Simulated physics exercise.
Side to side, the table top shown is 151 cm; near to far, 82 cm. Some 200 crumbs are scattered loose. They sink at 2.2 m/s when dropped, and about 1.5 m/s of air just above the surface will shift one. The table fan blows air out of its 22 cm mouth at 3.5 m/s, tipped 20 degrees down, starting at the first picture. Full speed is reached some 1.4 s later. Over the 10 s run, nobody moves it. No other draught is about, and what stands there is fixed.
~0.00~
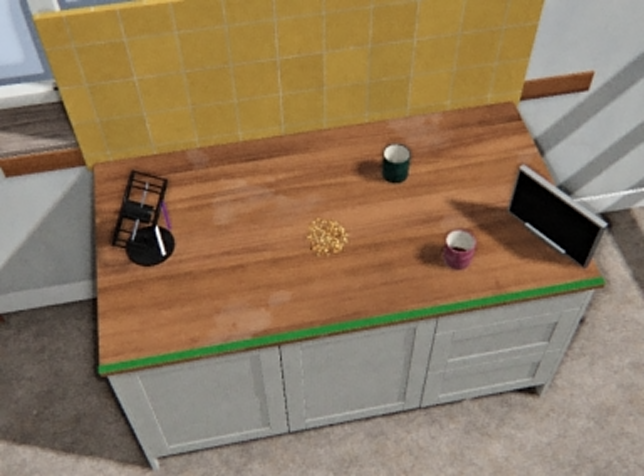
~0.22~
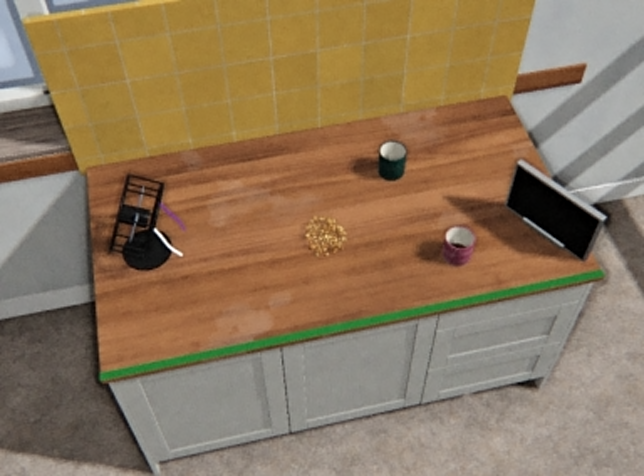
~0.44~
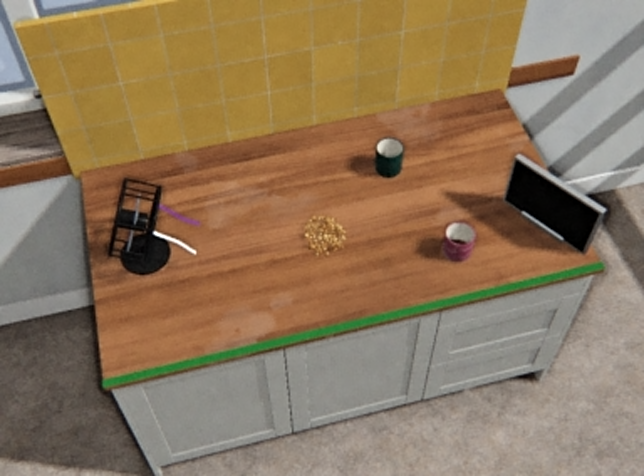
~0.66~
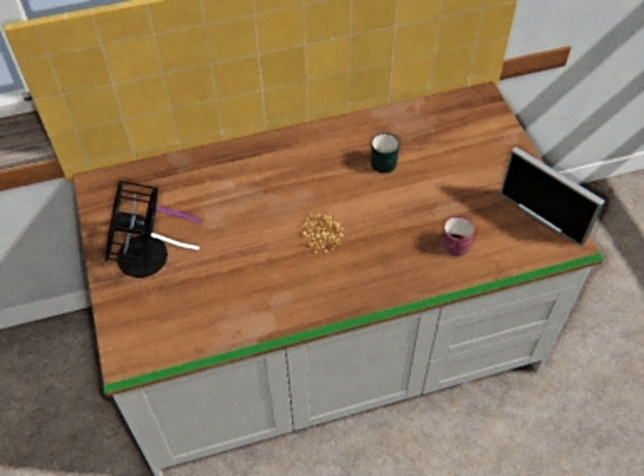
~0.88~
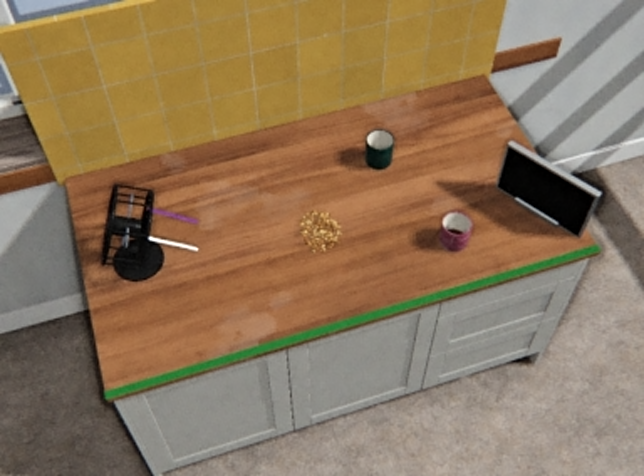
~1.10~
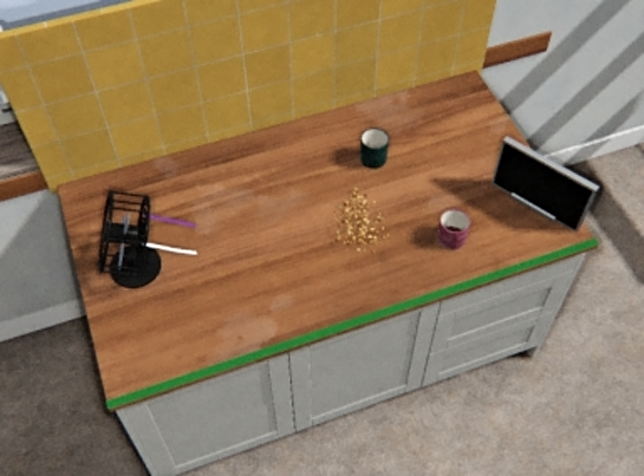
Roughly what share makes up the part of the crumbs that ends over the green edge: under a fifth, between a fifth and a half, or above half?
It is between a fifth and a half.
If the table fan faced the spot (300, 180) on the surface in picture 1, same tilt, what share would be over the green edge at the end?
Then about 0 per cent.
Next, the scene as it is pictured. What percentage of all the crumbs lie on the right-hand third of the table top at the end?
About 10 percent.
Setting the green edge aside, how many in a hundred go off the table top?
My best guess is roughly 50 %.
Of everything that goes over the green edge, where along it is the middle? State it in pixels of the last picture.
The middle of the crossings lies near (555, 259) in the last picture.
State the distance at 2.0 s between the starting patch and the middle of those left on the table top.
About 65 cm.
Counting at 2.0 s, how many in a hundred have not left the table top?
The share then is about 30 %.
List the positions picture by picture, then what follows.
In the first picture, the middle of the crumbs is near (329, 234), none has stirred yet and the mouth of the table fan is at (140, 212).
In the second picture, the middle of the crumbs is near (327, 232), none has stirred yet and the green edge is centred on (364, 327).
In the third picture, the middle of the crumbs is near (326, 231), none has stirred yet, the top of a mug is at (390, 148) and the top of a mug is at (461, 233).
In the fourth picture, the middle of the crumbs is near (324, 229) and none has stirred yet.
In the fifth picture, the middle of the crumbs is near (321, 228) and about 1 % have left their places.
In the sixth picture, the middle of the crumbs is near (359, 222), the farthest in sight from the table fan is at (380, 211) and all have left their places.
After 2.0 s, 38 % are on the move or not yet settled, 20 % are over the green edge; the middle of those still in play is near (518, 201).
After 3.2 s, 16 % are on the move or not yet settled, 29 % are over the green edge; the middle of those still in play is near (504, 197).
After 5.5 s, 12 % are on the move or not yet settled, 34 % are over the green edge.
After 10.0 s, at the end, 35 % are over the green edge.
